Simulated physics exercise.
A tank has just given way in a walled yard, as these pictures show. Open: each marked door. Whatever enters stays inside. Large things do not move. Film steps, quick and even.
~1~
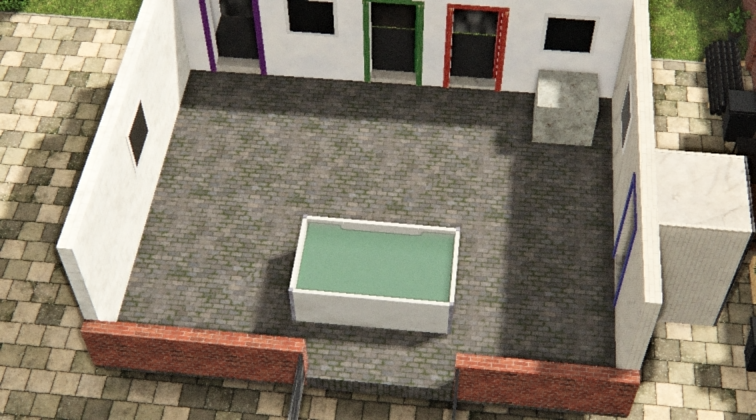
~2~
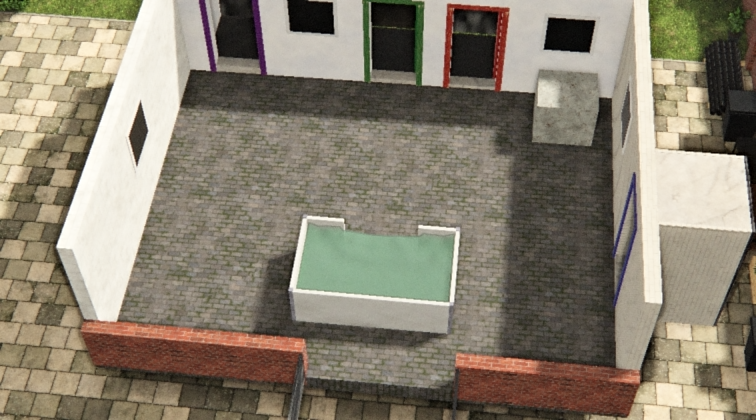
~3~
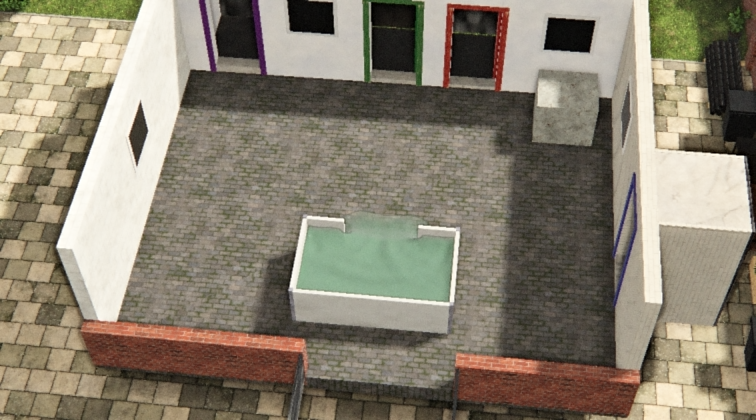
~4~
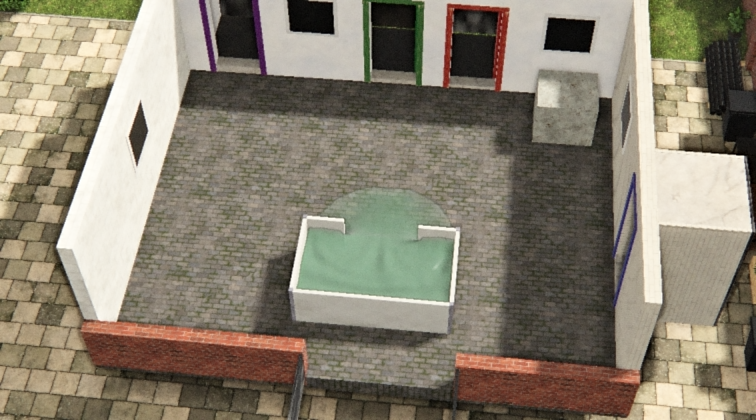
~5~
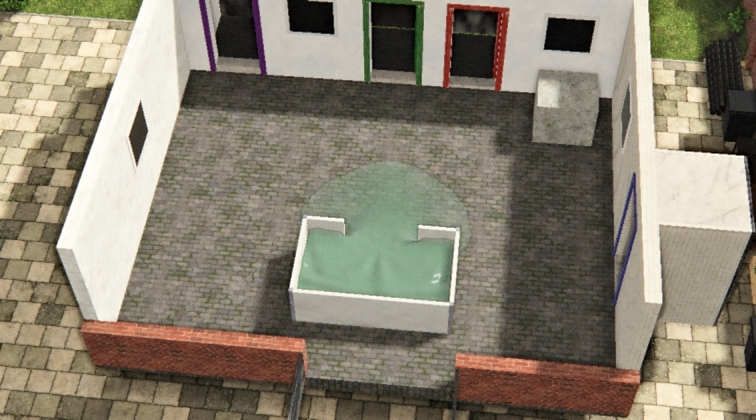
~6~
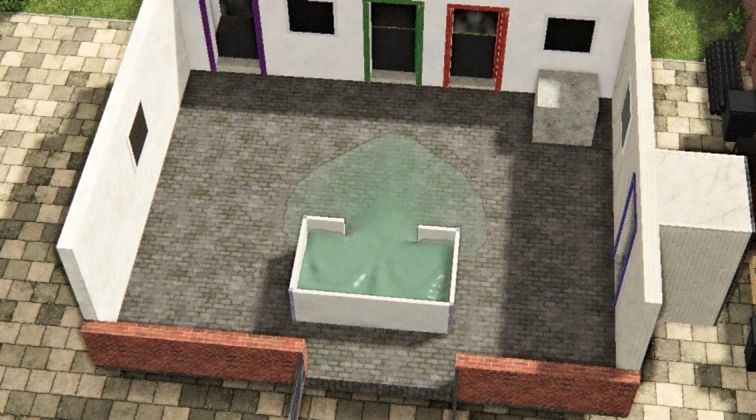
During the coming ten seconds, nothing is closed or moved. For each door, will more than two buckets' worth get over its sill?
In order: I expect the green door to let through too much; I expect the purple door to let through an acceptable amount; I expect the blue door to let through an acceptable amount; I expect the red door to let through too much.
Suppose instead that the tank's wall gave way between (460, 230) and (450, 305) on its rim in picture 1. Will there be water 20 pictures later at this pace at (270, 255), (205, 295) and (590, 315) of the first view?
Sequence: Spared / spared / wetted.
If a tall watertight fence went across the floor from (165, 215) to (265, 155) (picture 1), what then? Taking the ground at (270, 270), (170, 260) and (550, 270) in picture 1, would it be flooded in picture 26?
Results in sequence: Bone-dry / bone-dry / bone-dry.
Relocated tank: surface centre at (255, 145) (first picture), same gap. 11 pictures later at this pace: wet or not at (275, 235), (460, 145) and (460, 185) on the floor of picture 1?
Readings in order: No flood; flood; no flood.
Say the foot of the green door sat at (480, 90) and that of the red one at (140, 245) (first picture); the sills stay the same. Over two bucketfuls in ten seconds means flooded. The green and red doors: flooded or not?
Green exceeds the limit, red stays within the limit.
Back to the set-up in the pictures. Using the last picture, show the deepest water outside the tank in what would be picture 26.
Near (188, 81).
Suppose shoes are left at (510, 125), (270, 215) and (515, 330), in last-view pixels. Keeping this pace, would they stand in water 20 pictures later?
The three points read soaked through, clear and clear.
A moment on, water covers 30 % of the floor; the green door over two buckets in, the purple door not reached, the blue door not reached, the red door wet at the sill, nothing in.
Next, water covers 40 % of the floor; the green door far over two buckets in, the purple door wet at the sill, nothing in, the blue door not reached, the red door over two buckets in.
Then, water covers 45 % of the floor; the green door far over two buckets in, the purple door wet at the sill, nothing in, the blue door not reached, the red door far over two buckets in.
Later, water covers 70 % of the floor; the green door far over two buckets in, the purple door wet at the sill, nothing in, the blue door wet at the sill, nothing in, the red door far over two buckets in.
In the end, water covers 95 % of the floor; the green door far over two buckets in, the purple door wet at the sill, nothing in, the blue door wet at the sill, nothing in, the red door far over two buckets in.
